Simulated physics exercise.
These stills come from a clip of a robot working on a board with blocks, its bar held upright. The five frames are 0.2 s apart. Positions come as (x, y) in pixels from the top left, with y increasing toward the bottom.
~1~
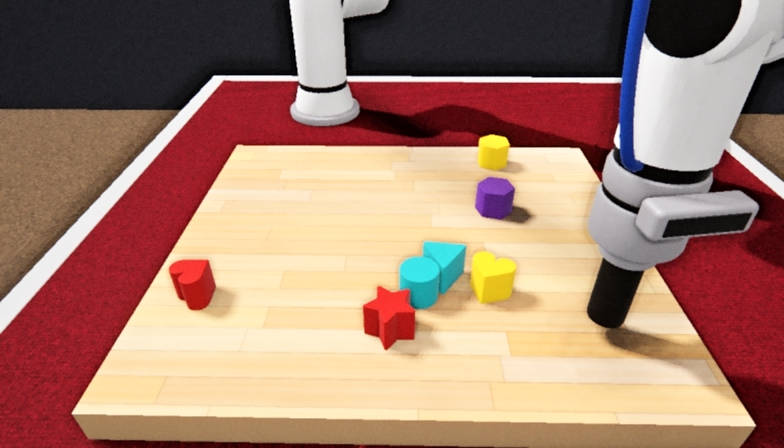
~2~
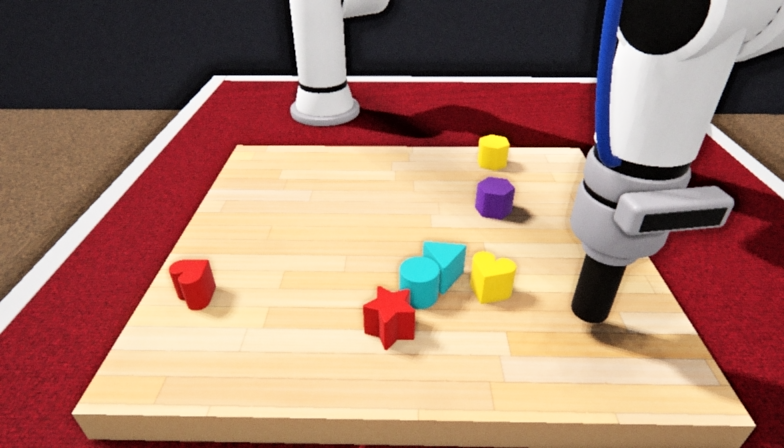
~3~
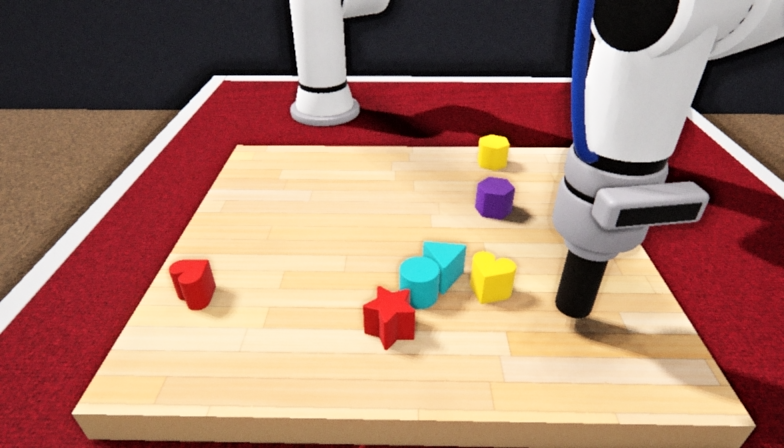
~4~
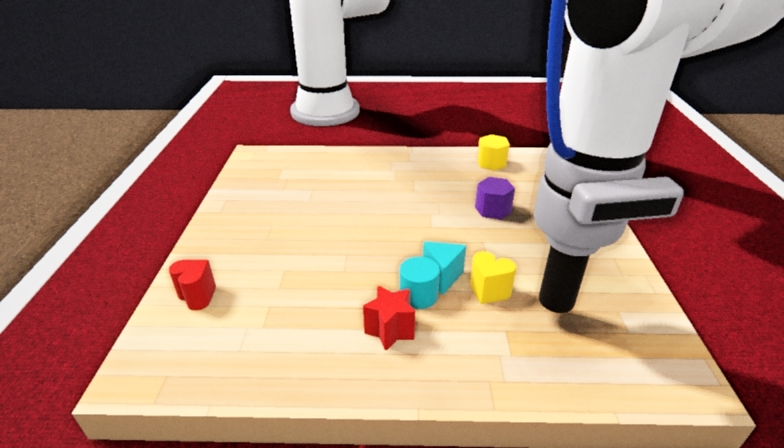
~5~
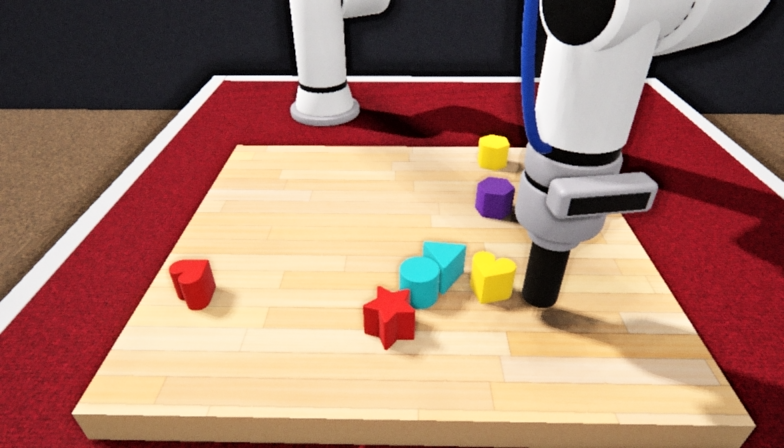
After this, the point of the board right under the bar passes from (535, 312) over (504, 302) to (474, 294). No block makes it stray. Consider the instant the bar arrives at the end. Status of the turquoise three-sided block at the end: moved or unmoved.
It is carried off its spot.
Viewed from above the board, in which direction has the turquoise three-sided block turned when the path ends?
From overhead, the rotation is counterclockwise.
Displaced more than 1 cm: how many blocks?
Total: Two.
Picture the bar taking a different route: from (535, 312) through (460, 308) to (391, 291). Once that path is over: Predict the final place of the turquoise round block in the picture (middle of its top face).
Near (362, 250).
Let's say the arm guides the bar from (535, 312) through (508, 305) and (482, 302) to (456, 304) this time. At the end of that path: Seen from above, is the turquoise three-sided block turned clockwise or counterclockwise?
From above, counter-clockwise.
On the path given first. Halfway along, bar at (506, 287); turquoise three-sided block at (442, 249); yellow heart block at (477, 257).
At the end, bar at (476, 279); turquoise round block in place; turquoise three-sided block at (425, 241), turned 30° anticlockwise; yellow heart block at (454, 246), turned 20° clockwise.
